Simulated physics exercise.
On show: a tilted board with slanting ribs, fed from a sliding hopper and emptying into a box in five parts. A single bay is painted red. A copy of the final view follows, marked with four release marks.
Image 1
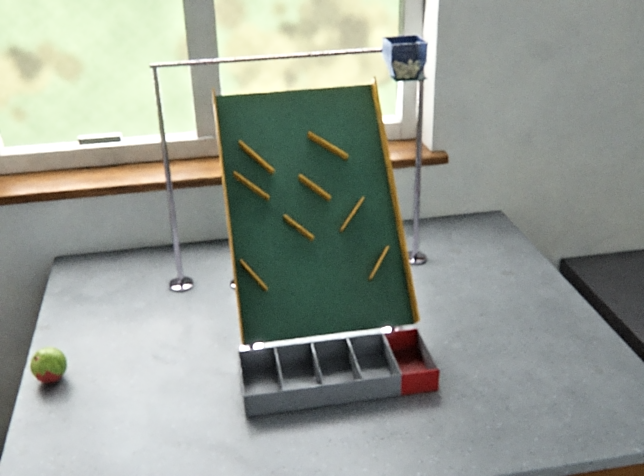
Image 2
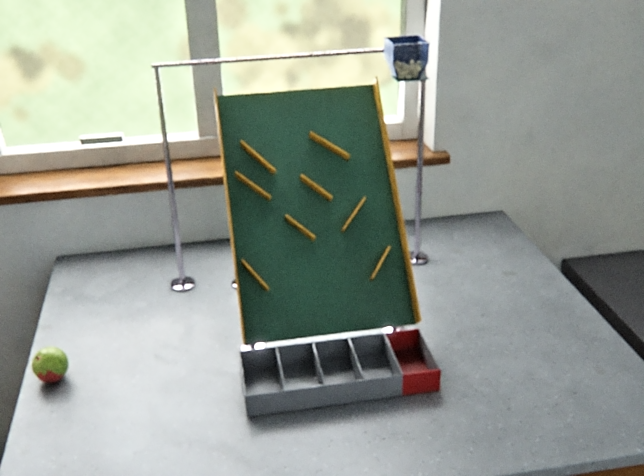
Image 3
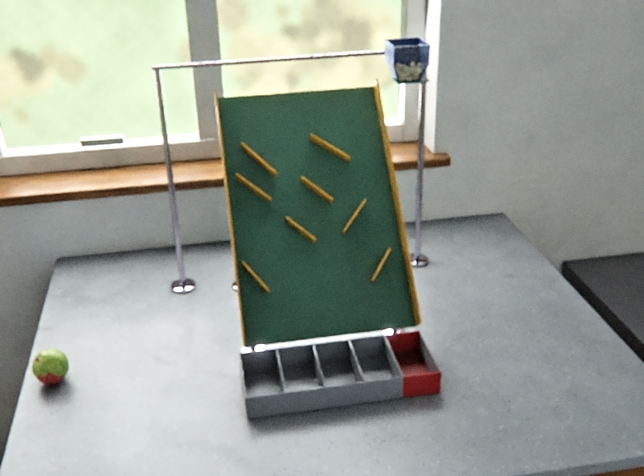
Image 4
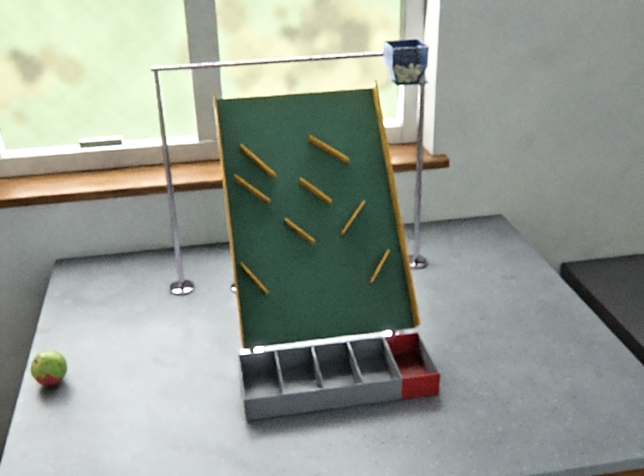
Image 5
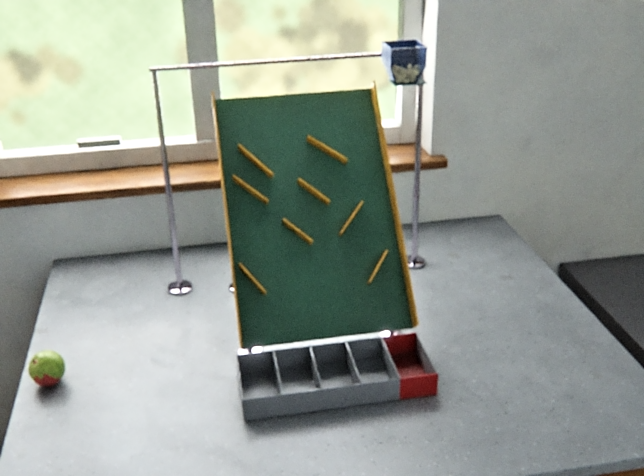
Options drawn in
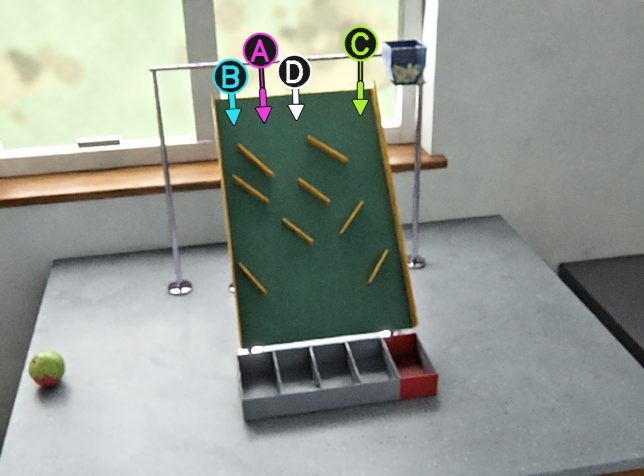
Nothing moves apart from a very slight shift of the whole view; the blue hopper stays at the right end of the rail above a tilted green board with slanting ribs. Below it sits a five-part box with its rightmost bay red, and a green-and-red ball rests at left throughout.
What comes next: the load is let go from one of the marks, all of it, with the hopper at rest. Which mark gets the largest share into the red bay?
The best mark is C.
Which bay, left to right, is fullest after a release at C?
The fifth from the left.
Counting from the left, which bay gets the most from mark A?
The fourth.
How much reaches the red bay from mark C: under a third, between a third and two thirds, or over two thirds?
It is between a third and two thirds.
On the marked copy, mark A meets the board at (264, 116); mark B meets the board at (233, 119); mark C meets the board at (360, 109); mark D meets the board at (296, 114).
Choosing A, a small part in the red bay, nearly all in other bays, a stray few outside the box.
Choosing B, a small part in the red bay, most in other bays, a small part held on the board, a stray few outside the box.
Choosing C, about half in the red bay, about half in other bays, a stray few outside the box.
Choosing D, about a quarter in the red bay, most in other bays, a stray few held on the board, a stray few outside the box.
